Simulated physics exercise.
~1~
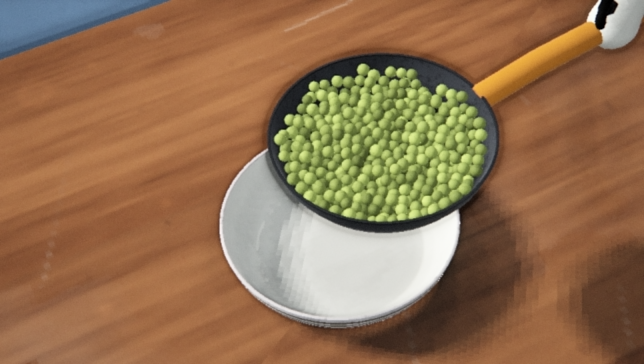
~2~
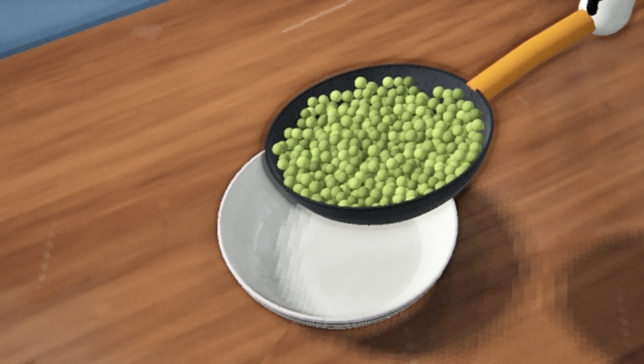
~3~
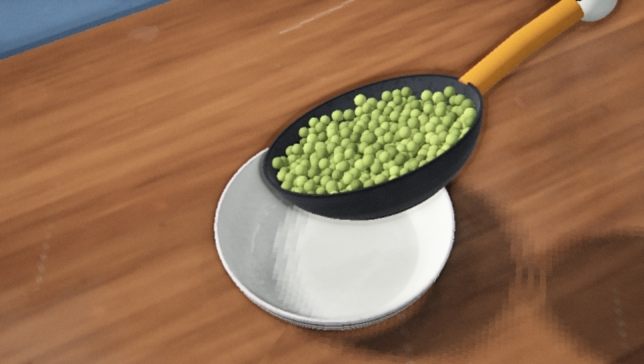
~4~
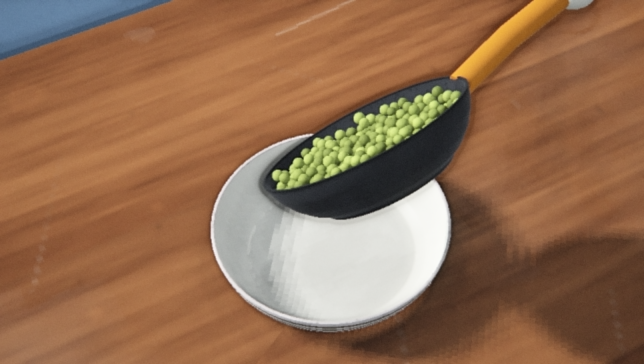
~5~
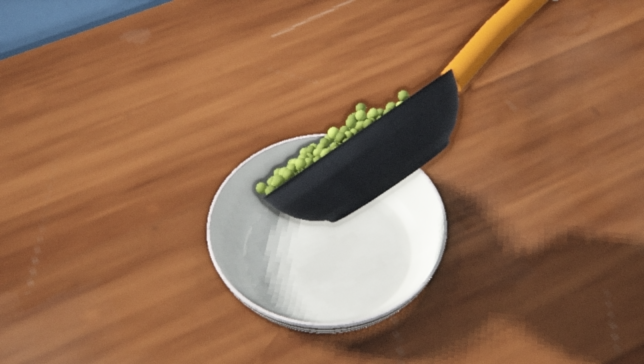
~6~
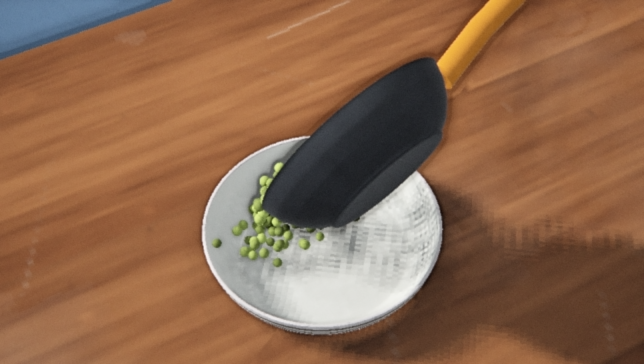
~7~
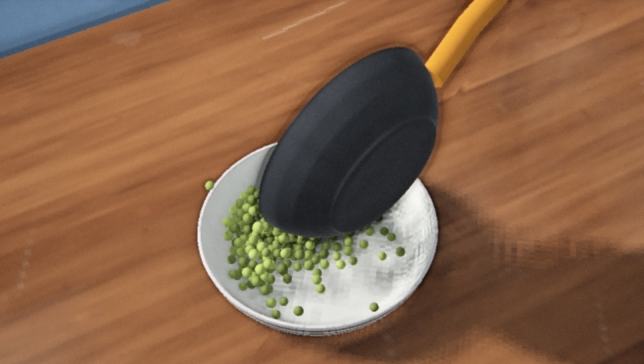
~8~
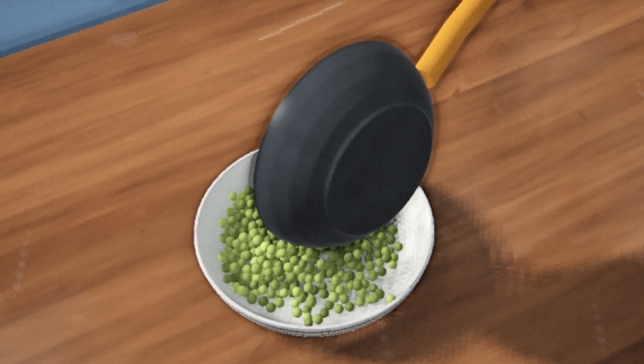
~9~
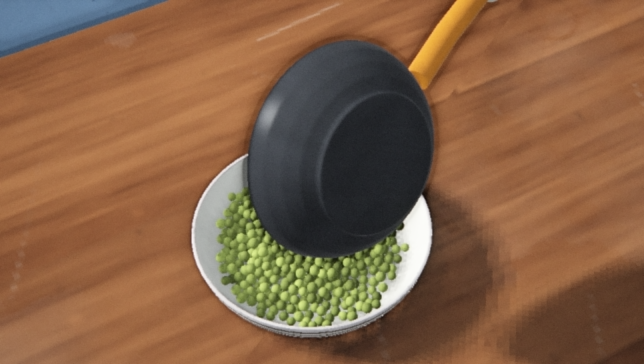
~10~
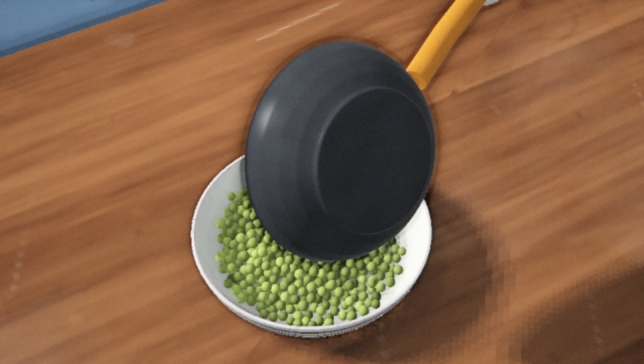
Black pan with orange handle tilting over a white bowl on wooden table, pouring in green peas and ending nearly upturned.
